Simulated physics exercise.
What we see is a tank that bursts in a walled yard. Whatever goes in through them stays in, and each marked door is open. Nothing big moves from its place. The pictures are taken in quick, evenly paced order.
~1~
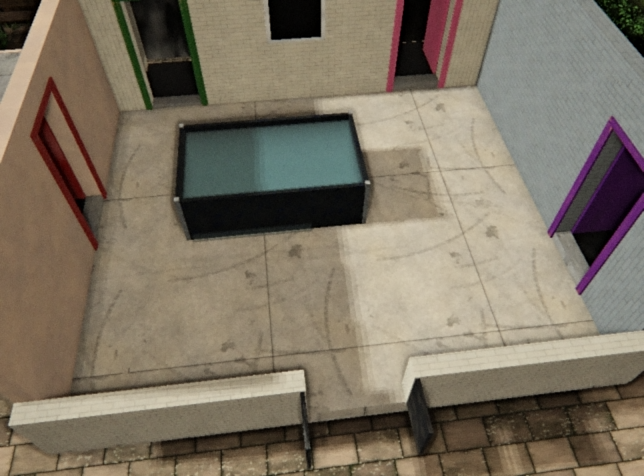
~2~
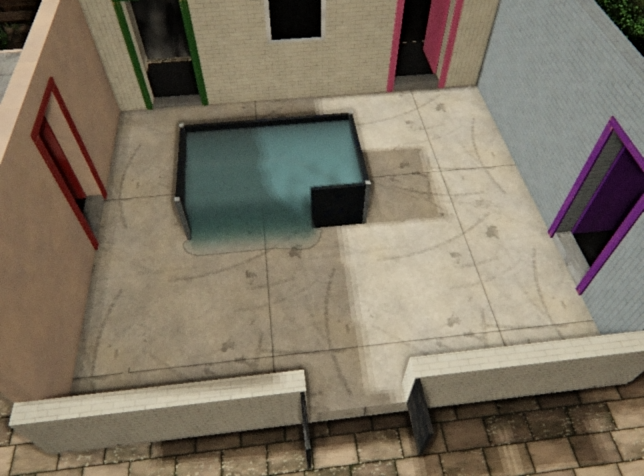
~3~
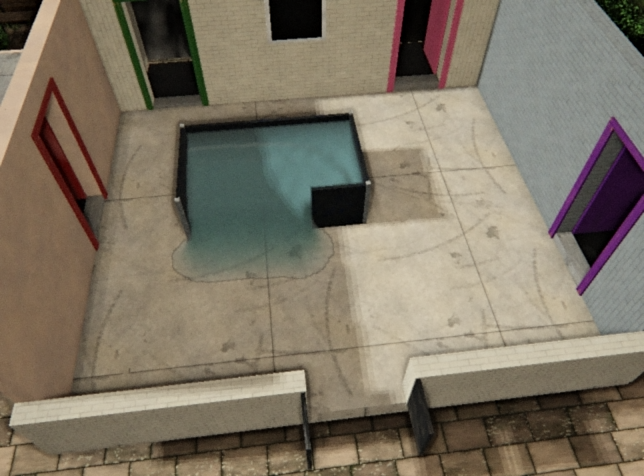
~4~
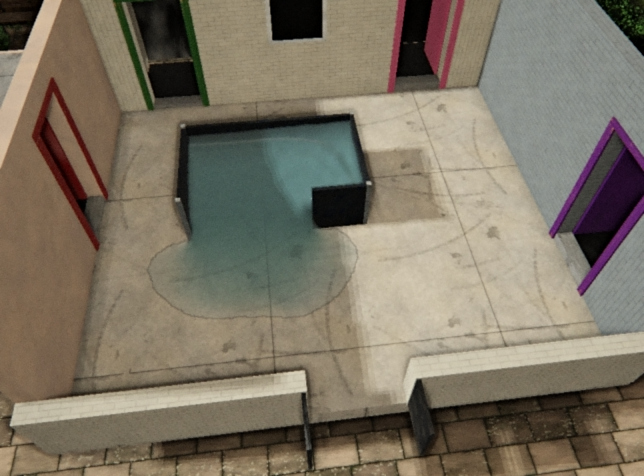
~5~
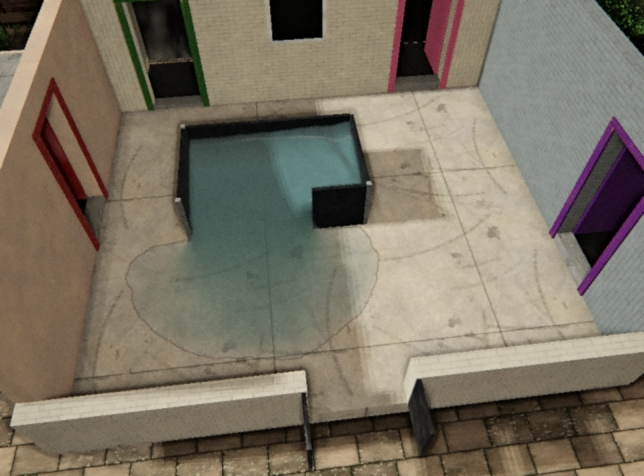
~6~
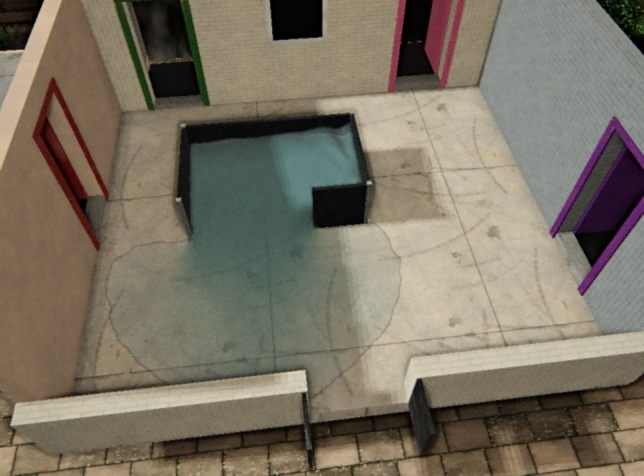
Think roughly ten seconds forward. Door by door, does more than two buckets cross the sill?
One by one: The pink door gets two buckets or less inside; the red door gets two buckets or less inside; the purple door gets two buckets or less inside; the green door gets more than two buckets inside.
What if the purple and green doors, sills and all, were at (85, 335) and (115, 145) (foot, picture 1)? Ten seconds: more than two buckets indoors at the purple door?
Result - purple: Crosses the limit.
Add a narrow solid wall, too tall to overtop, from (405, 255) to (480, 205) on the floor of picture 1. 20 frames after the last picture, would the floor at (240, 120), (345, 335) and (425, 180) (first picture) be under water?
Taking the three spots in turn, they are unwetted, inundated and unwetted.
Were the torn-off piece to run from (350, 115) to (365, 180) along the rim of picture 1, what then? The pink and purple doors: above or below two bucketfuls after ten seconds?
The pink door exceeds the limit and the purple door exceeds the limit.
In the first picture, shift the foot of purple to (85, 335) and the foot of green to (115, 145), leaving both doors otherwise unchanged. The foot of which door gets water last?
Go with the pink-painted one.
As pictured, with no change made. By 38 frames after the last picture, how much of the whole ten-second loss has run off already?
Working it through, I arrive at 80 per cent.
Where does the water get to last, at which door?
My answer: The pink one.
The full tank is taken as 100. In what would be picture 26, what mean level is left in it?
That comes to about 22 per cent.
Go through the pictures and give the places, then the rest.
Still water in the water tank at (271, 158), in the first frame.
The front is at (316, 237), out from the gap at (250, 218), in the second frame.
The front is at (326, 253), out from the gap at (251, 221), in the third frame.
Water pours out at (251, 222) and has run to (333, 291), in the fourth frame.
The front is at (300, 350), out from the gap at (252, 223), in the fifth frame.
Water pours out at (252, 223) and has run to a hidden place, in the sixth frame.
A moment on, water covers 30 % of the floor; the pink door not reached, the red door not reached, the purple door not reached, the green door not reached.
Next, water covers 30 % of the floor; the pink door not reached, the red door not reached, the purple door not reached, the green door not reached.
Then, water covers 50 % of the floor; the pink door not reached, the red door wet at the sill, nothing in, the purple door wet at the sill, nothing in, the green door not reached.
Later, water covers 75 % of the floor; the pink door not reached, the red door wet at the sill, nothing in, the purple door wet at the sill, nothing in, the green door far over two buckets in.
In the end, water covers 95 % of the floor; the pink door wet at the sill, nothing in, the red door wet at the sill, nothing in, the purple door wet at the sill, nothing in, the green door far over two buckets in.
